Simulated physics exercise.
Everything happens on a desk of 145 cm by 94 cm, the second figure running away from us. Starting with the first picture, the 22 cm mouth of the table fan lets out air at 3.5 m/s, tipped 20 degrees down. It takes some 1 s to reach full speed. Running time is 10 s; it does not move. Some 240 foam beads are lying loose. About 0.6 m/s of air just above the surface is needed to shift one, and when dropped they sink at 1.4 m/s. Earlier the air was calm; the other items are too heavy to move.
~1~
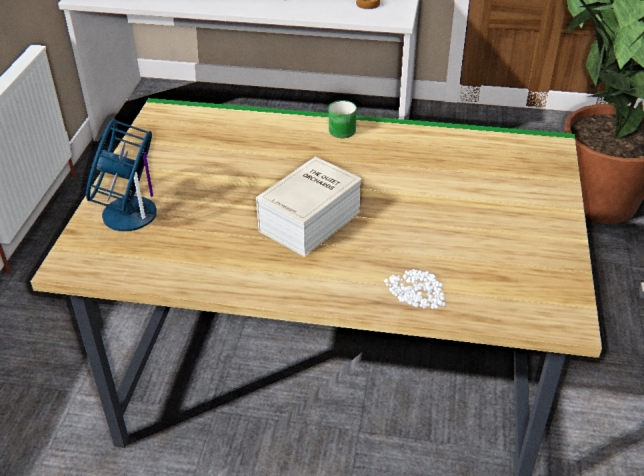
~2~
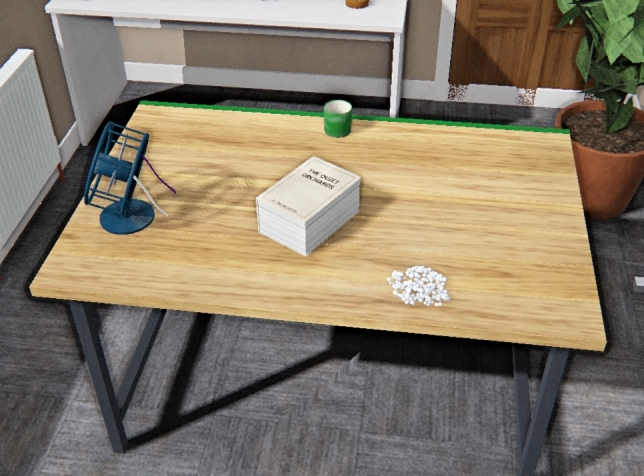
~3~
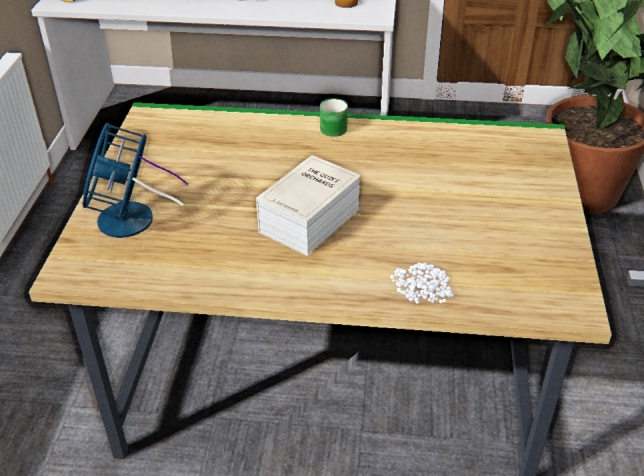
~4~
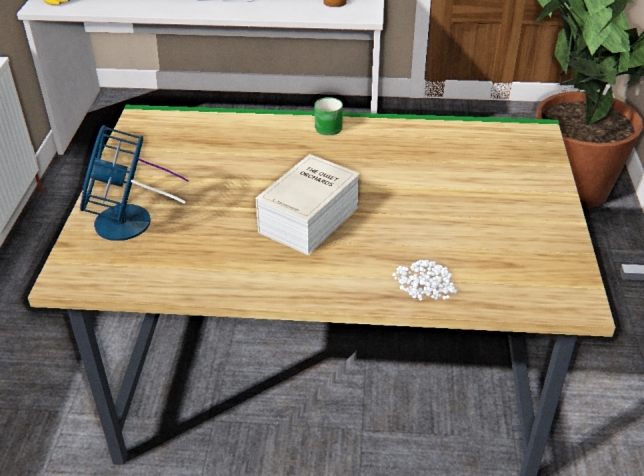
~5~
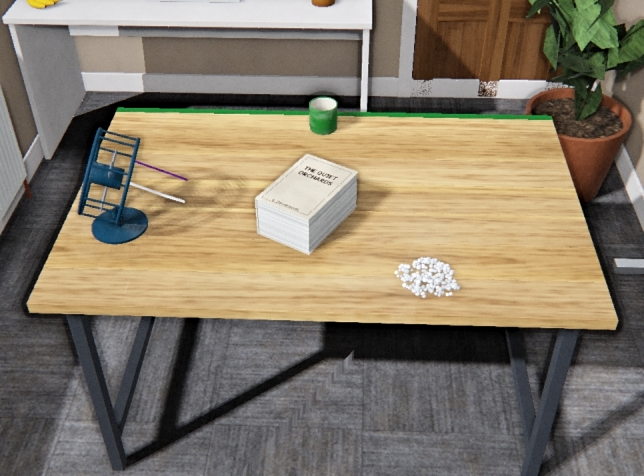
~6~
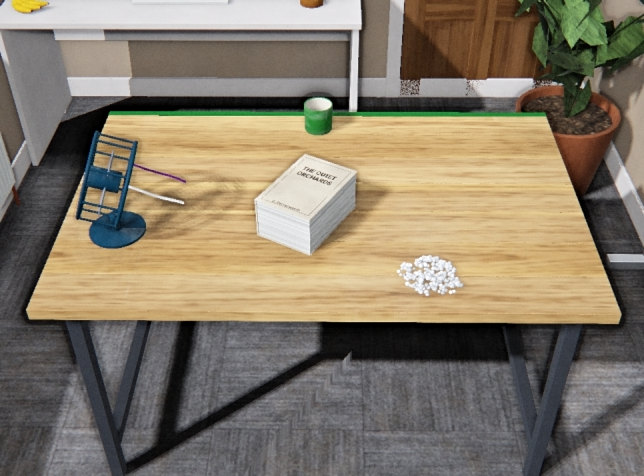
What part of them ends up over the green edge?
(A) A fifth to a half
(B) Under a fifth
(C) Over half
Under a fifth (B).
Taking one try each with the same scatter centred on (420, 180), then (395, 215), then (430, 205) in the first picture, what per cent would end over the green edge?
In turn: 100 per cent, 90 per cent, 90 per cent.
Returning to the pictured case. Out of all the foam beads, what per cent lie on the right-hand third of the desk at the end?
Near 0 %.
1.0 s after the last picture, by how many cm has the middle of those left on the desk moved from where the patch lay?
I'd guess near 0 cm.
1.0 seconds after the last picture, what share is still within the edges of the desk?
About 80 %.
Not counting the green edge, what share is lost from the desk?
100 %.
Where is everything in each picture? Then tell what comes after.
In the first frame, the middle of the foam beads is near (416, 290), none has stirred yet and the mouth of the table fan is at (120, 166).
In the second frame, the middle of the foam beads is near (418, 287), none has stirred yet and the green edge is centred on (349, 115).
In the third frame, the middle of the foam beads is near (421, 284), none has stirred yet, the top of a book is at (309, 186) and the top of a mug is at (334, 105).
In the fourth frame, the middle of the foam beads is near (424, 281) and none has stirred yet.
In the fifth frame, the middle of the foam beads is near (426, 278) and none has stirred yet.
In the sixth frame, the middle of the foam beads is near (429, 276) and none has stirred yet.
Then, 1.0 s after the last picture the count stands so, 0 % are over the green edge; the middle of those still in play is near (443, 274).
Then, 2.2 s after the last picture the count stands so, 0 % are over the green edge.
Then, 4.6 s after the last picture the count stands so, 2 % are over the green edge.
Then, 9.1 s after the last picture, at the end, 3 % are over the green edge.
